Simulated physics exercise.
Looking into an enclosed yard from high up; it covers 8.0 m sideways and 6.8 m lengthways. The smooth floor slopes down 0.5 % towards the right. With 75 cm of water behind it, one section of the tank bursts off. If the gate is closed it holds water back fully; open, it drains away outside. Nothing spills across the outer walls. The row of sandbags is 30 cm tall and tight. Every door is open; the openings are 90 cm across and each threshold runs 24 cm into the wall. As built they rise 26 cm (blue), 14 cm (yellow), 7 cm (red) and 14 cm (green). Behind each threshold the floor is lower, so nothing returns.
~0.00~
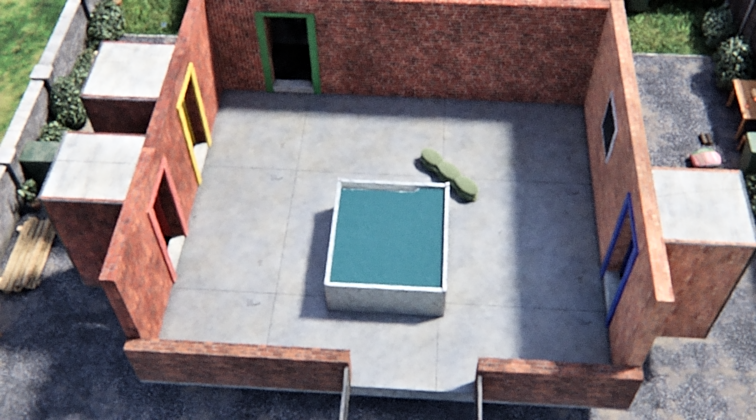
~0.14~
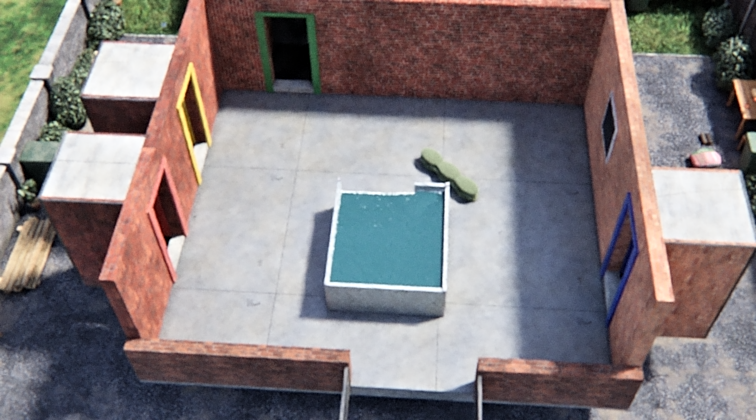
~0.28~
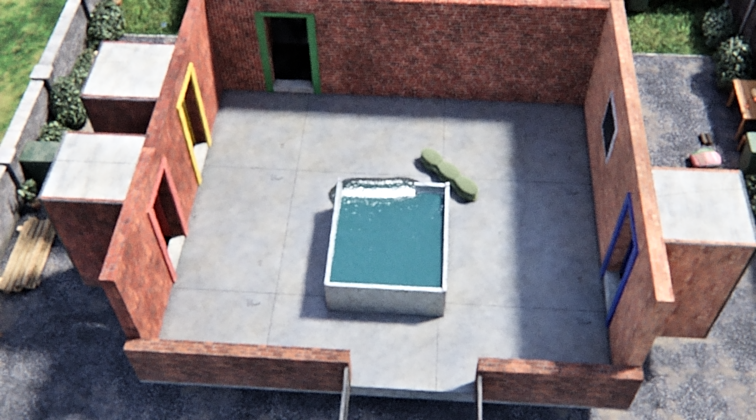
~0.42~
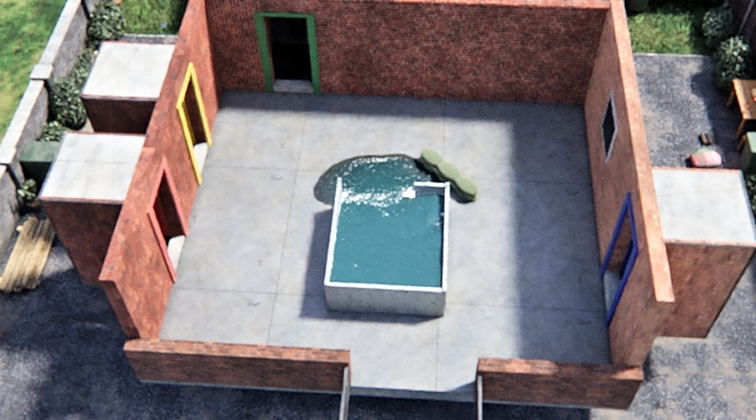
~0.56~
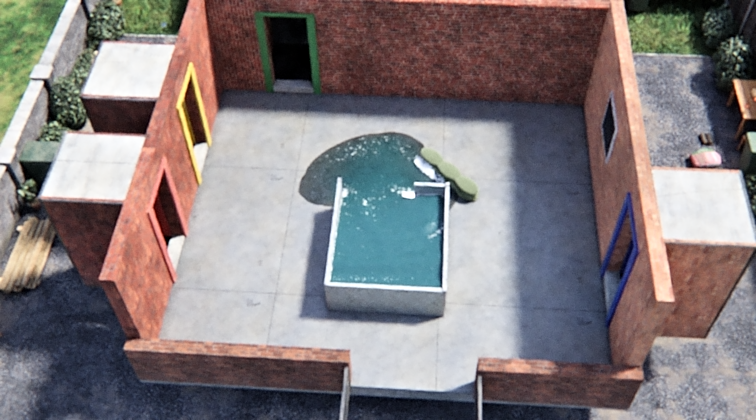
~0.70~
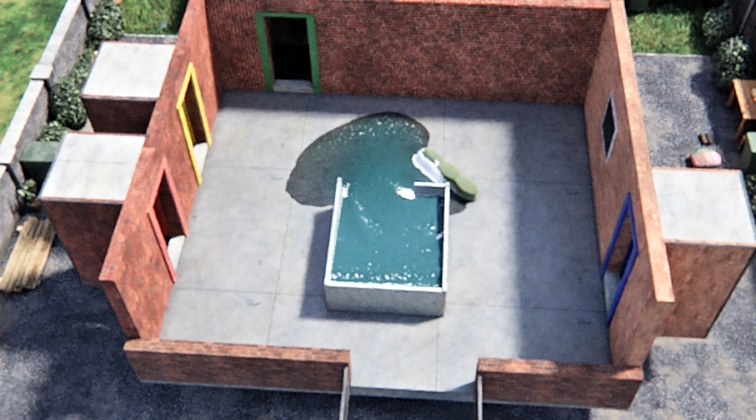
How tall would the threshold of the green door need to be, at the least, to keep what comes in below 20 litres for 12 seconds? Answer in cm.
Close to 19 cm is just enough.
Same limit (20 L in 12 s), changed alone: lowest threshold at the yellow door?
About 8.0 cm at yellow.
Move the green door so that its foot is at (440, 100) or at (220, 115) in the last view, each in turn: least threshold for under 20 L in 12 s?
About 20 and 29 cm.
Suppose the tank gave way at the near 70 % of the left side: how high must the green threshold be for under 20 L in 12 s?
Then roughly 11.5 cm.
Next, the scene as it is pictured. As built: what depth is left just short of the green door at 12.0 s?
Some 5.5 cm.
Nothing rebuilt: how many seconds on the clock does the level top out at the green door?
At about 2.0 s.
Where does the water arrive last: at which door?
Last comes the blue one.
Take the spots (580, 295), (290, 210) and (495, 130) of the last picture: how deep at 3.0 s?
About 0, 0 and 6 cm.
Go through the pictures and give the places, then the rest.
In the first picture, still water, 75 cm deep, in the tank at (390, 235); the green door at (290, 58) is dry.
In the second picture, water pours out on the far side and has run 0.3 m, to a hidden place; about 6 cm deep outside, 75 cm at the back.
In the third picture, the front is at (397, 180), 0.8 m from the gap on the far side; 1.1 m2 of floor is wet, 75 cm left at the back.
In the fourth picture, the front is at (387, 157), 1.4 m from the gap on the far side; 2.7 m2 of floor is wet, 75 cm left at the back.
In the fifth picture, the gap is on the far side, the front 2.0 m out at (381, 136); the back of the tank holds 73 cm.
In the sixth picture, water pours out on the far side and has run 2.7 m, to (391, 114); about 7 cm deep outside, 65 cm at the back; the green door at (290, 58), 3.8 m from the gap, is still 1.6 m from the nearest water.
After 1.4 s water covers 20 % of the floor, deepest (43 cm) near (392, 100); 5 cm at the green door, 0 litres in over its 14 cm threshold.
After 3.0 s water covers 35 % of the floor, deepest (41 cm) near (231, 93); 20 cm at the green door, 36 litres in over its 14 cm threshold.
After 12.0 s water covers 95 % of the floor, deepest (14 cm) near (611, 379); 6 cm at the green door, 61 litres in over its 14 cm threshold.
At the green door as built, the water arrived by 1.4 s and peaked near 24 cm at 2.0 s.
With a threshold of 16.5 cm, 36 litres would have come in within the 12 s; with 22 cm, 7 litres. So under 20 litres takes about 19 cm.
